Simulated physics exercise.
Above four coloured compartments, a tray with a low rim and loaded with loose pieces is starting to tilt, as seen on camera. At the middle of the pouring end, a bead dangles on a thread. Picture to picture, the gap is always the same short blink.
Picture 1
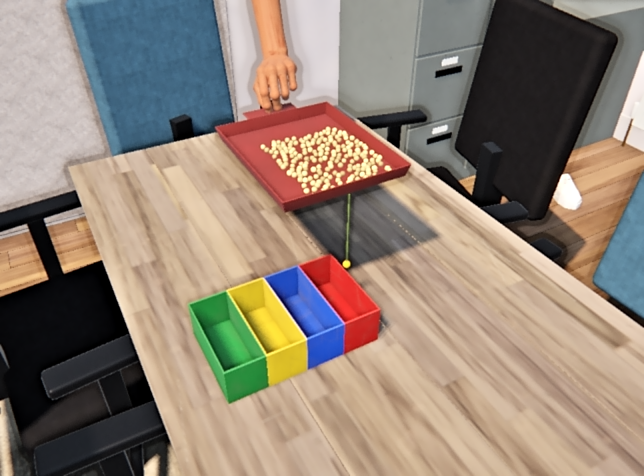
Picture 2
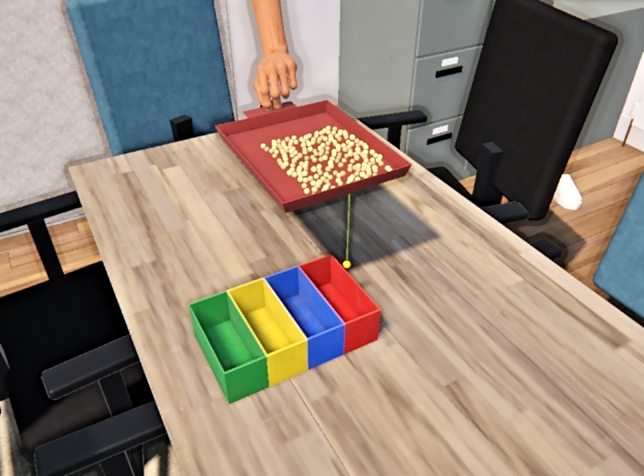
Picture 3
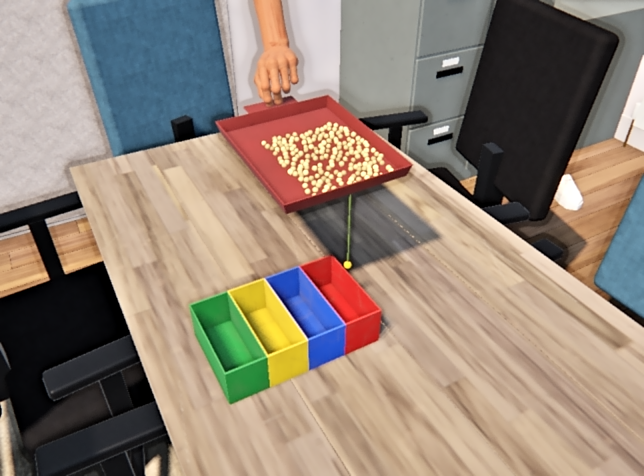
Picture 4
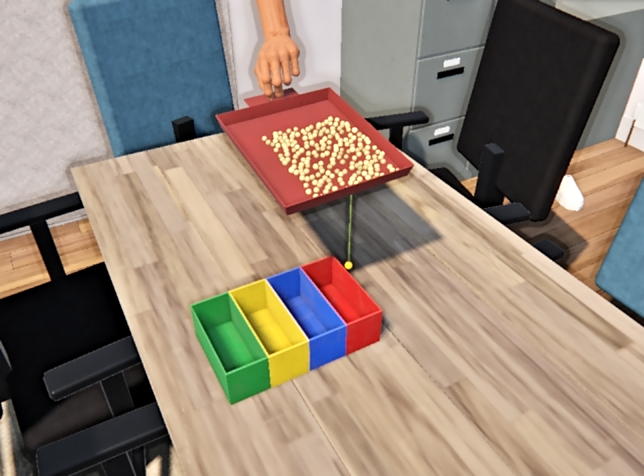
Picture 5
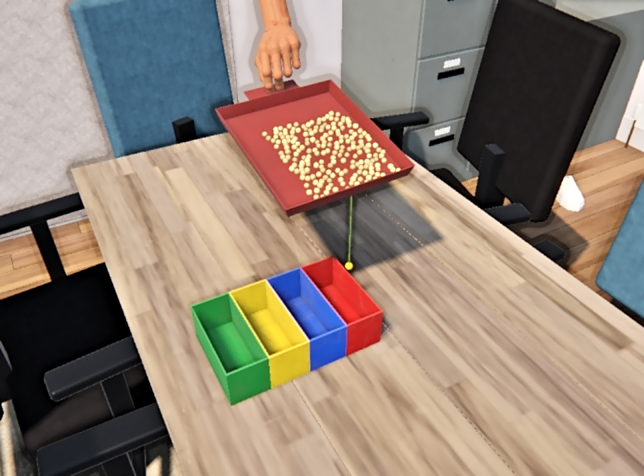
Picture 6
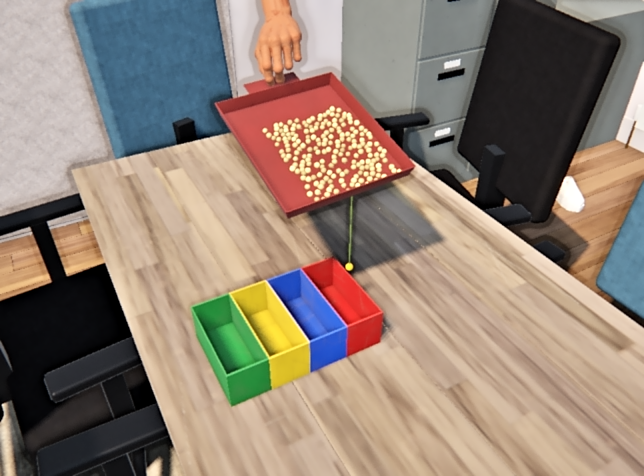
Red tray of pale beans, gripped by a hand, tilting slightly toward its lower left corner above green, yellow, blue and red compartments.
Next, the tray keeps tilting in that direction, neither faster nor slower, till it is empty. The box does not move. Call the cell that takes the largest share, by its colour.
Most goes to the blue cell.
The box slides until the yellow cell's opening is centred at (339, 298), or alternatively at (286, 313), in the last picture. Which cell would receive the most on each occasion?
The first time it is the green cell; the second time it is that blue cell.
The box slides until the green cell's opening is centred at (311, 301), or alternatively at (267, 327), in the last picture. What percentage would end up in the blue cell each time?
It would be roughly 10 per cent, followed by roughly 30 per cent.
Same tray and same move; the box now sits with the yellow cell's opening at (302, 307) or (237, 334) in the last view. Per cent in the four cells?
About 100 in a hundred, then about 70 in a hundred.
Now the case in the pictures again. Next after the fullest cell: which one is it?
The answer here is that red cell.
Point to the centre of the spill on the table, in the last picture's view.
The middle lies near (405, 334).
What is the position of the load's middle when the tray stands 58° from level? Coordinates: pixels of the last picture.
Roughly at (339, 184).
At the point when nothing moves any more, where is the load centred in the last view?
At about (326, 338).
Just after the last frame, tray tipped steeply; almost all on the tray; just a few in the red cell; just a few falling or outside the box.
A moment on, tray tipped right over; roughly a third on the tray; about a tenth in the blue cell; about a tenth in the red cell; roughly a third falling or outside the box.
Further on, tray tipped past a quarter turn; roughly two thirds in the blue cell; roughly a third in the red cell; just a few in the yellow cell; about a tenth falling or outside the box.
When it is over, tray tipped past a quarter turn; roughly two thirds in the blue cell; roughly a third in the red cell; just a few in the yellow cell; not one in the green cell; about a tenth outside the box.
